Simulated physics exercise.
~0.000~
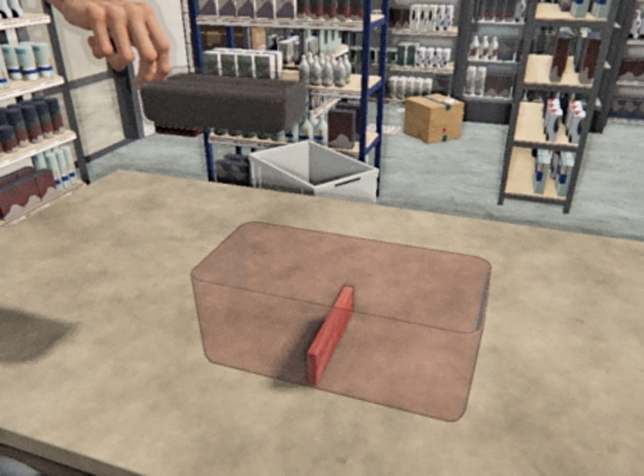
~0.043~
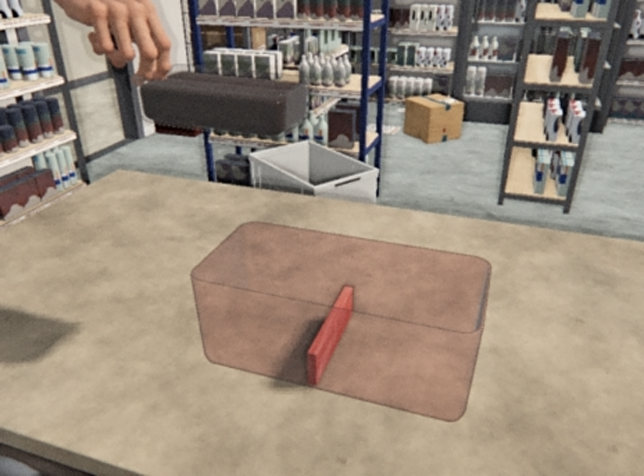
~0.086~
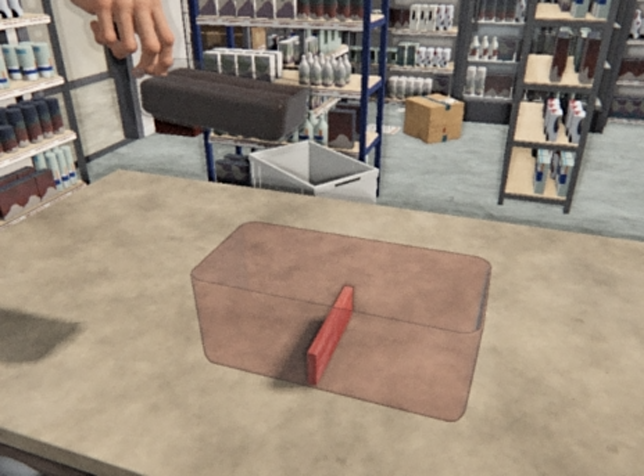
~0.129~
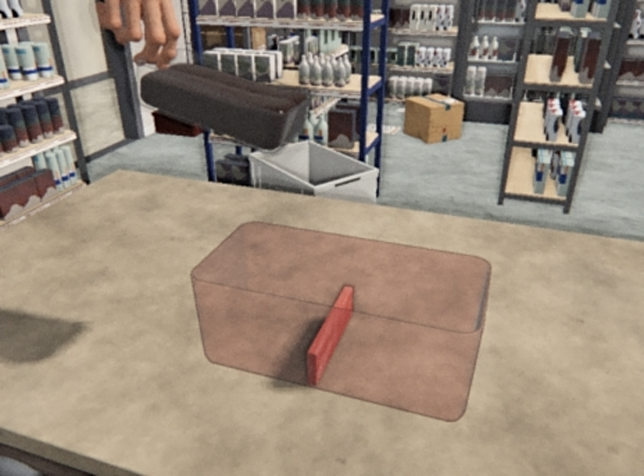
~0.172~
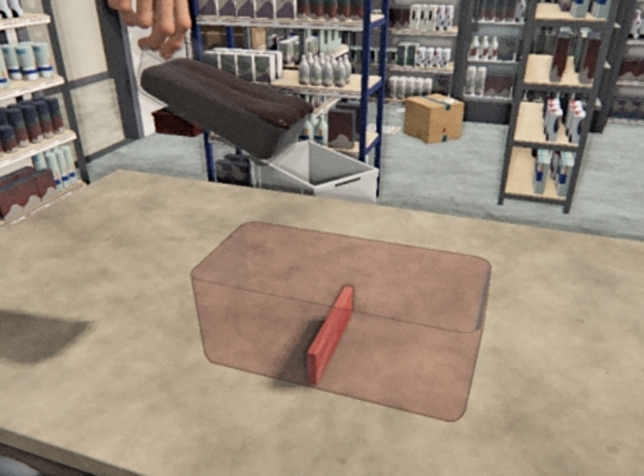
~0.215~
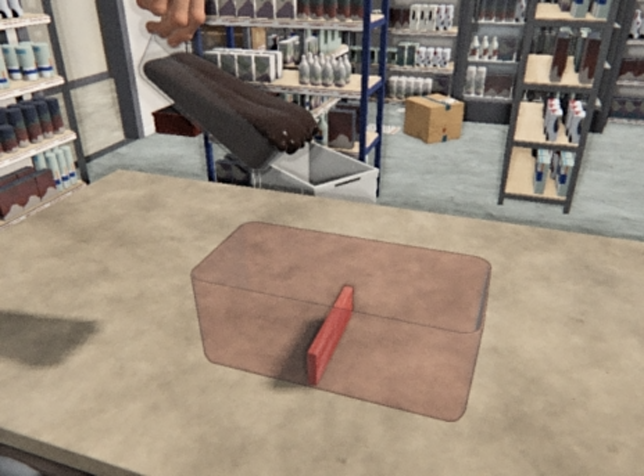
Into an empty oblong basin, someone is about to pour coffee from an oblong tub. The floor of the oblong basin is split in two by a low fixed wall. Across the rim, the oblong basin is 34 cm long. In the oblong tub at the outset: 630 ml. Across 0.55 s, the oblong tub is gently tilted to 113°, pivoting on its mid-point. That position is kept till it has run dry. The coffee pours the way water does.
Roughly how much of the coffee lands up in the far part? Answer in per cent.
Around 71 %.
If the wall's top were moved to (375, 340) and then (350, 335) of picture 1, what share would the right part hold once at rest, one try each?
Respectively 15 and 45 %.
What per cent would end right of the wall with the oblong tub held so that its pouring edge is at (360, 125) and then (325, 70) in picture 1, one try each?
Try 1: 75 %; try 2: 70 %.
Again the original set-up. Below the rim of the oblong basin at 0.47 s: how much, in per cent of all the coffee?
Around 54%.
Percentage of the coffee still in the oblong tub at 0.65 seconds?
I reckon near 1 per cent still sits there.
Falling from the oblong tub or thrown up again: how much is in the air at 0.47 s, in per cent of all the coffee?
Near 38 in a hundred.
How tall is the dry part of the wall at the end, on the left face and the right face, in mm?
About 44 mm on the left, about 34 mm on the right.
After 0.47 s the tilt is 107° and 8 per cent is still to pour, 5 is left of the wall and 49 right of it.
After 0.65 s the tilt is 113° and 1 per cent is still to pour, 15 is left of the wall and 75 right of it.
After 0.84 s the tilt is 113° and 0 per cent is still to pour, 24 is left of the wall and 71 right of it.
After 1.05 s the tilt is 113° and 0 per cent is still to pour, 24 is left of the wall and 71 right of it.
In the end 24 per cent lies left of the wall, 71 right of it and 5 outside.
